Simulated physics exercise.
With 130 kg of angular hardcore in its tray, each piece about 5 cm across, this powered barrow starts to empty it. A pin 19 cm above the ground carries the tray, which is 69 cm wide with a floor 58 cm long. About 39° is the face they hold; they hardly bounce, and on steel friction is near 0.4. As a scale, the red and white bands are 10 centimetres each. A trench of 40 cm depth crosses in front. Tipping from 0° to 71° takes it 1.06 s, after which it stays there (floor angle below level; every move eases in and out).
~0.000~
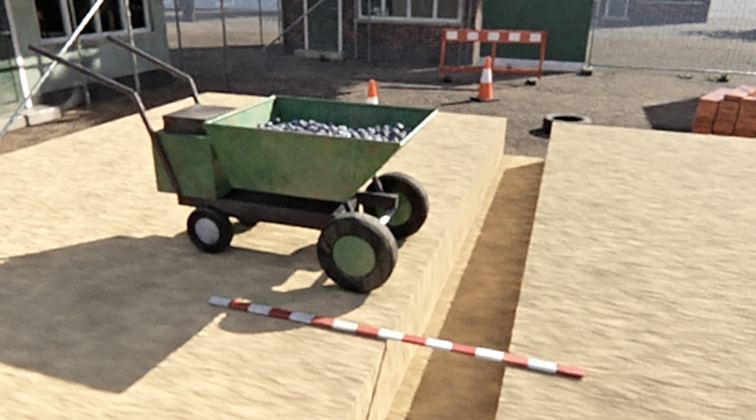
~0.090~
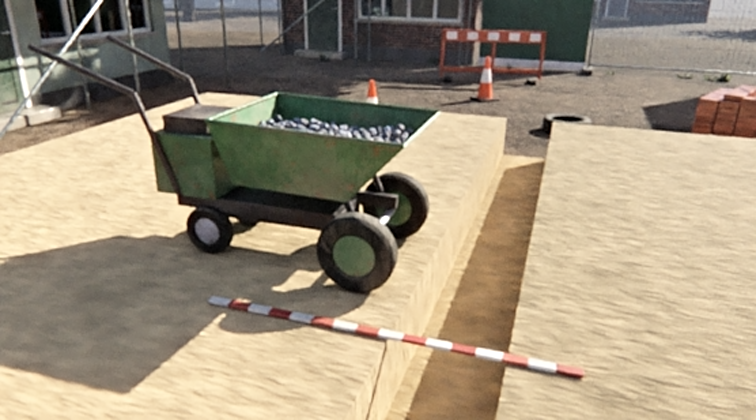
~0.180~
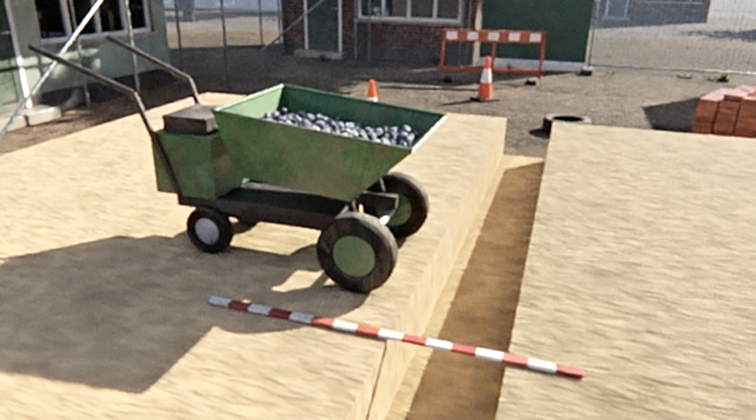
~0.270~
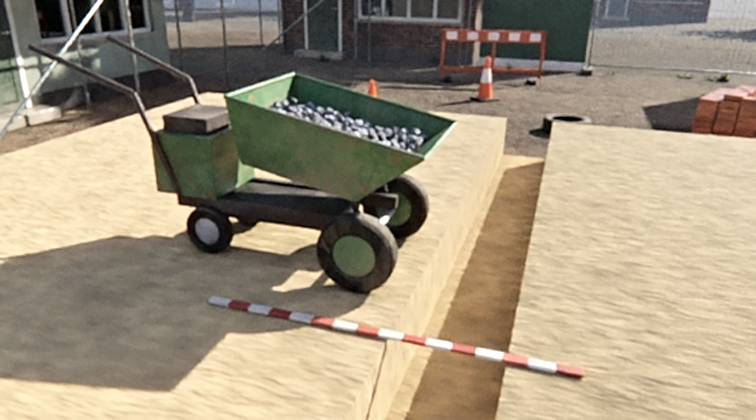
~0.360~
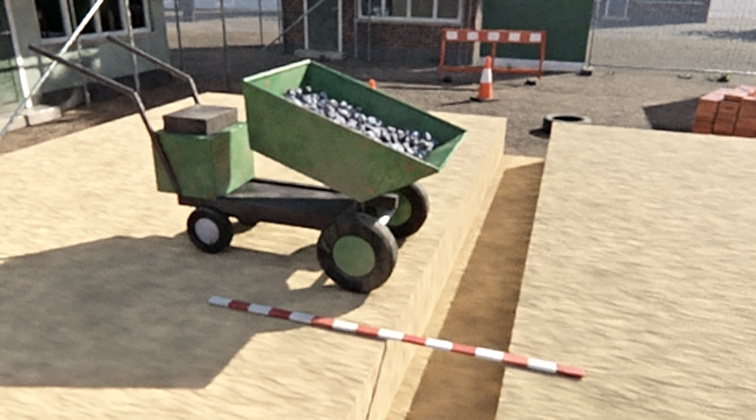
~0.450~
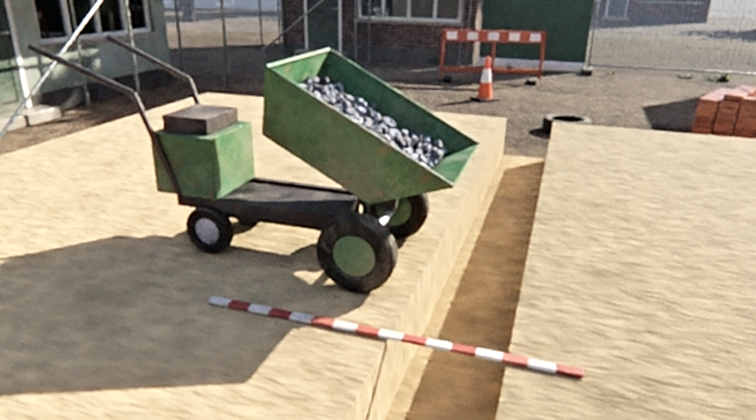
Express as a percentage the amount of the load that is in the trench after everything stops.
The amount is close to 63 per cent of the load.
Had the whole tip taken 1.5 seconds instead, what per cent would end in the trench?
In that case some 70 per cent.
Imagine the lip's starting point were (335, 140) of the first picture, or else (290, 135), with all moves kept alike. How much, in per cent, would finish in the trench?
First some 100, then 70 per cent.
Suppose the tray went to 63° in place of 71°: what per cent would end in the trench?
Near 40 per cent then.
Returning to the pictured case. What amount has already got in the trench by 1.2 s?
Some 15 per cent.
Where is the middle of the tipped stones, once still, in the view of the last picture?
In the last view, about (507, 329).
After 0.8 s the floor is at 60°; 100 % in the tray; the foremost stones are at (478, 229).
After 1.2 s the floor is at 71°; 75 % in the tray, 13 % in the trench, 12 % past the trench; the foremost stones are at (565, 290).
After 1.5 s the floor is at 71°; 33 % in the tray, 28 % in the trench, 39 % past the trench; the foremost stones are at (672, 304).
After 3.5 s the floor is at 71°; 0 % in the tray, 63 % in the trench, 37 % past the trench; the foremost stones are at (719, 319).
